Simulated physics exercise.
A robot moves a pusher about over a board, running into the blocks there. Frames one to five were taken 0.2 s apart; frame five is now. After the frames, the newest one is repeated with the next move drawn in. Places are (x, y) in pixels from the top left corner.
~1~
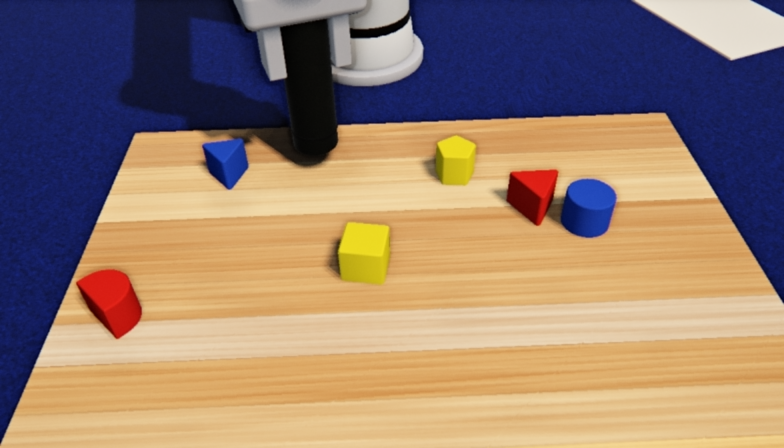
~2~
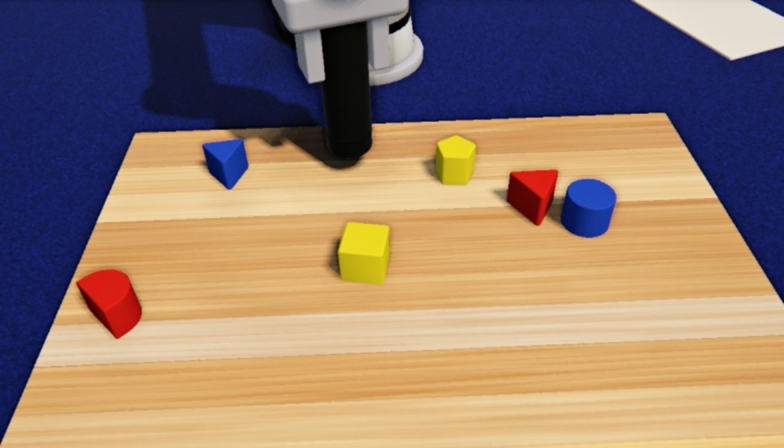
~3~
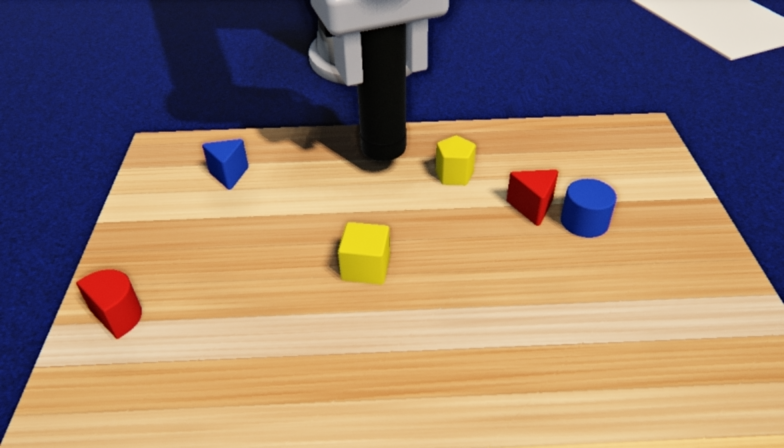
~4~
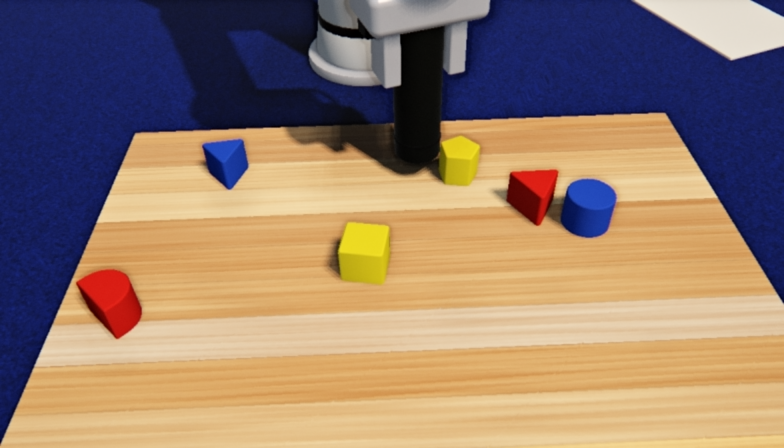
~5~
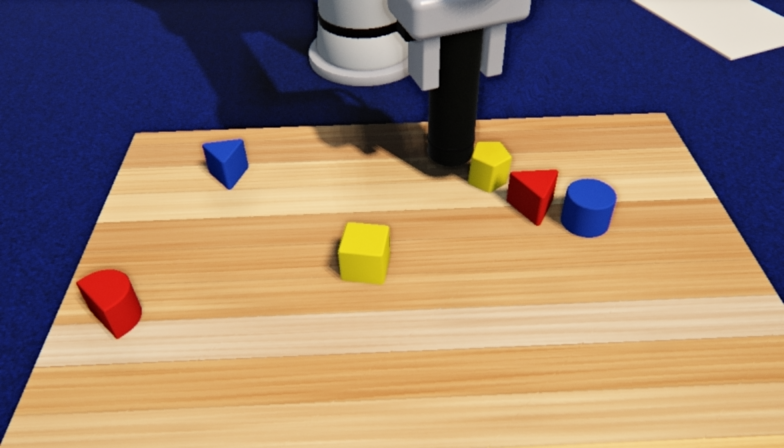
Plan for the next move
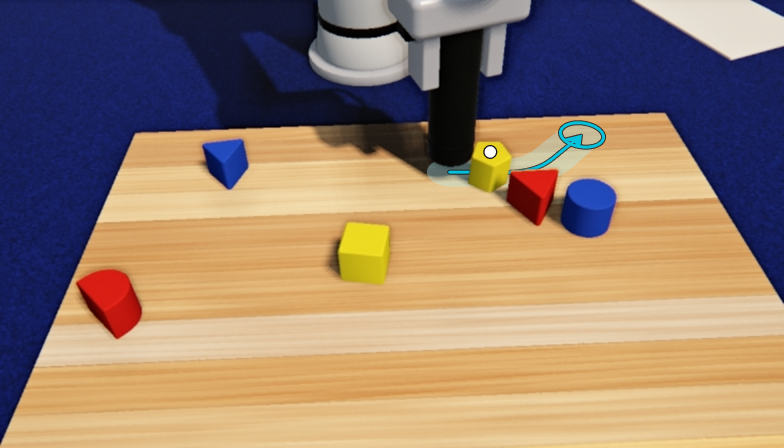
A robot arm slid its black pusher to the right along the back of a wooden board, then nudged the yellow five-sided block toward the red triangular one while the other blocks stayed still.
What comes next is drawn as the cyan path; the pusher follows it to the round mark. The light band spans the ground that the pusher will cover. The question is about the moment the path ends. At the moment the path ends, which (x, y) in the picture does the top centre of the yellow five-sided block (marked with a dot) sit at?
I'd say the yellow five-sided block ends with its top centre at (572, 161).
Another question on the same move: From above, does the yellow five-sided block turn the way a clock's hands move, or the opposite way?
Viewed from above, clockwise.
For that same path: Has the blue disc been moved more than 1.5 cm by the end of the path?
Final answer: No.
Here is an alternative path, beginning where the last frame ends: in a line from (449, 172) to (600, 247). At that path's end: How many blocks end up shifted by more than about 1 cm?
The push moves three or more blocks more than 1 cm.
Drawn move, from (449, 172) over (506, 172) and (553, 159) to (582, 135); the dot is on the yellow five-sided block.
On the path given first. One third of the way, pusher (510, 154); yellow five-sided block (548, 160), turned 40° clockwise; red three-sided block (542, 181).
Two thirds of the way, pusher (556, 140); yellow five-sided block (572, 161), turned 90° clockwise; red three-sided block (544, 181), turned 15° clockwise.
At the end, pusher (586, 117); yellow five-sided block (572, 161), turned 90° clockwise; red three-sided block (544, 181), turned 15° clockwise; blue disc still.
